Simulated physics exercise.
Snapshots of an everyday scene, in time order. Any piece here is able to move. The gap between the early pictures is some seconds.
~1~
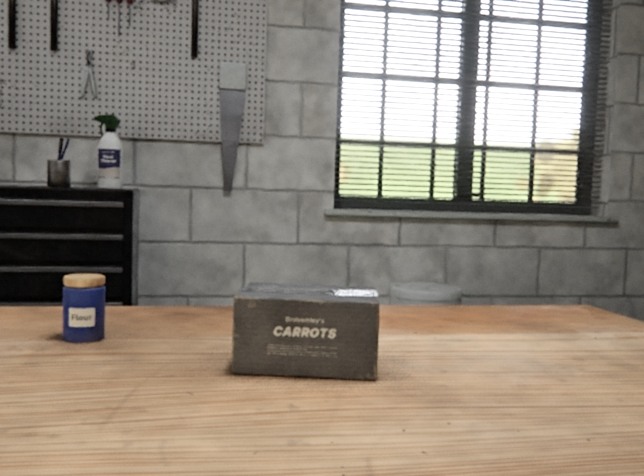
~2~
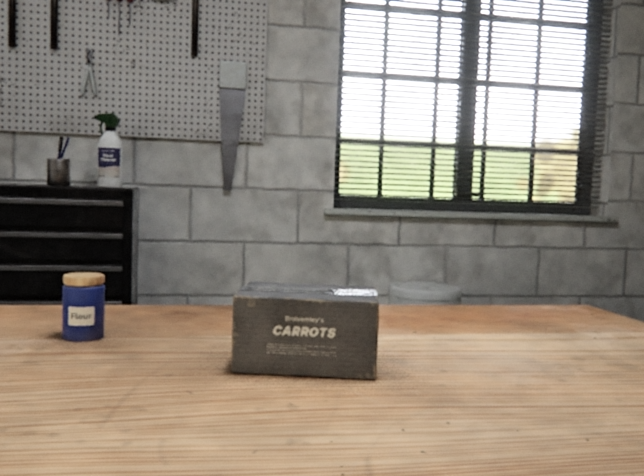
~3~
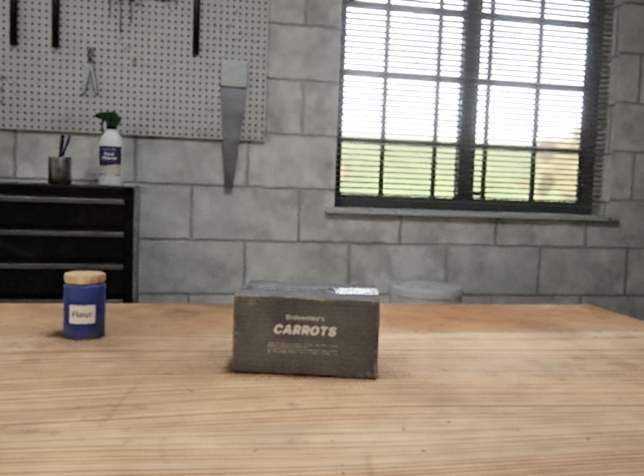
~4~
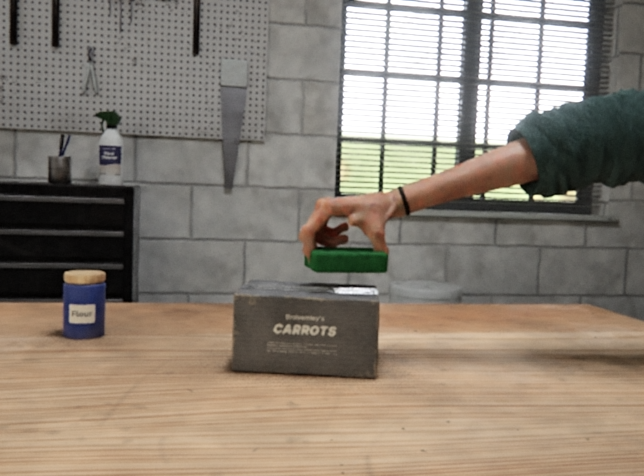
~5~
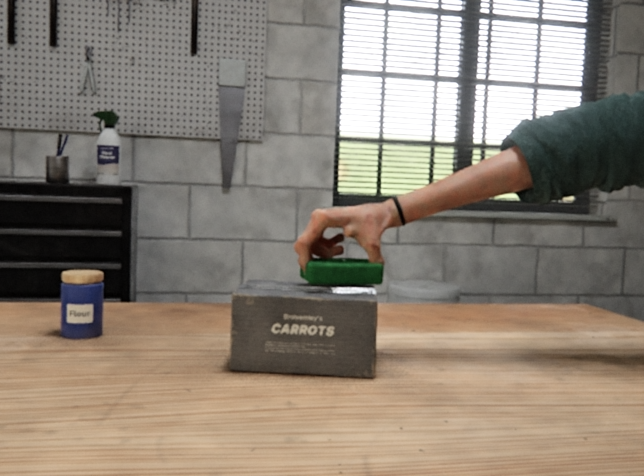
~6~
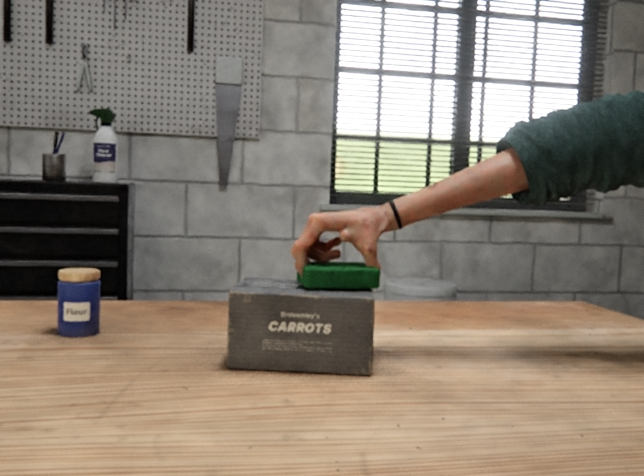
A hand in a dark green sleeve came in from the right holding a green sponge and lowered it onto the gray carrots box, keeping hold of it, while the blue jar sat to the left.
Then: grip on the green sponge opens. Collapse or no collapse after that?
Firm.
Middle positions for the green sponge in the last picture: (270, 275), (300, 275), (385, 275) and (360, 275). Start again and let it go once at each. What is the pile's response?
Result per case: First still standing, second still standing, third toppled, fourth still standing.
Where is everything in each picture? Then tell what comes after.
In the first frame, the last thing is not in view yet; blue jar (84, 307).
In the second frame, the last thing is not in view yet; blue jar (84, 306).
In the third frame, the last thing is not in view yet; blue jar (85, 304).
The fourth frame shows on its way; green sponge (346, 260); blue jar (84, 304).
The fifth frame shows on its way; green sponge (341, 271); blue jar (82, 303).
The sixth frame shows set down, still held; green sponge (338, 275); blue jar (79, 302).
Then, 0.20 s past the last view, nothing moves.
Then, 0.40 s past the last view, green sponge resting near (338, 275).
Finally, all 3 still in place. Final places as the last picture's camera would see them, green sponge near (338, 275). The pile keeps its balance.
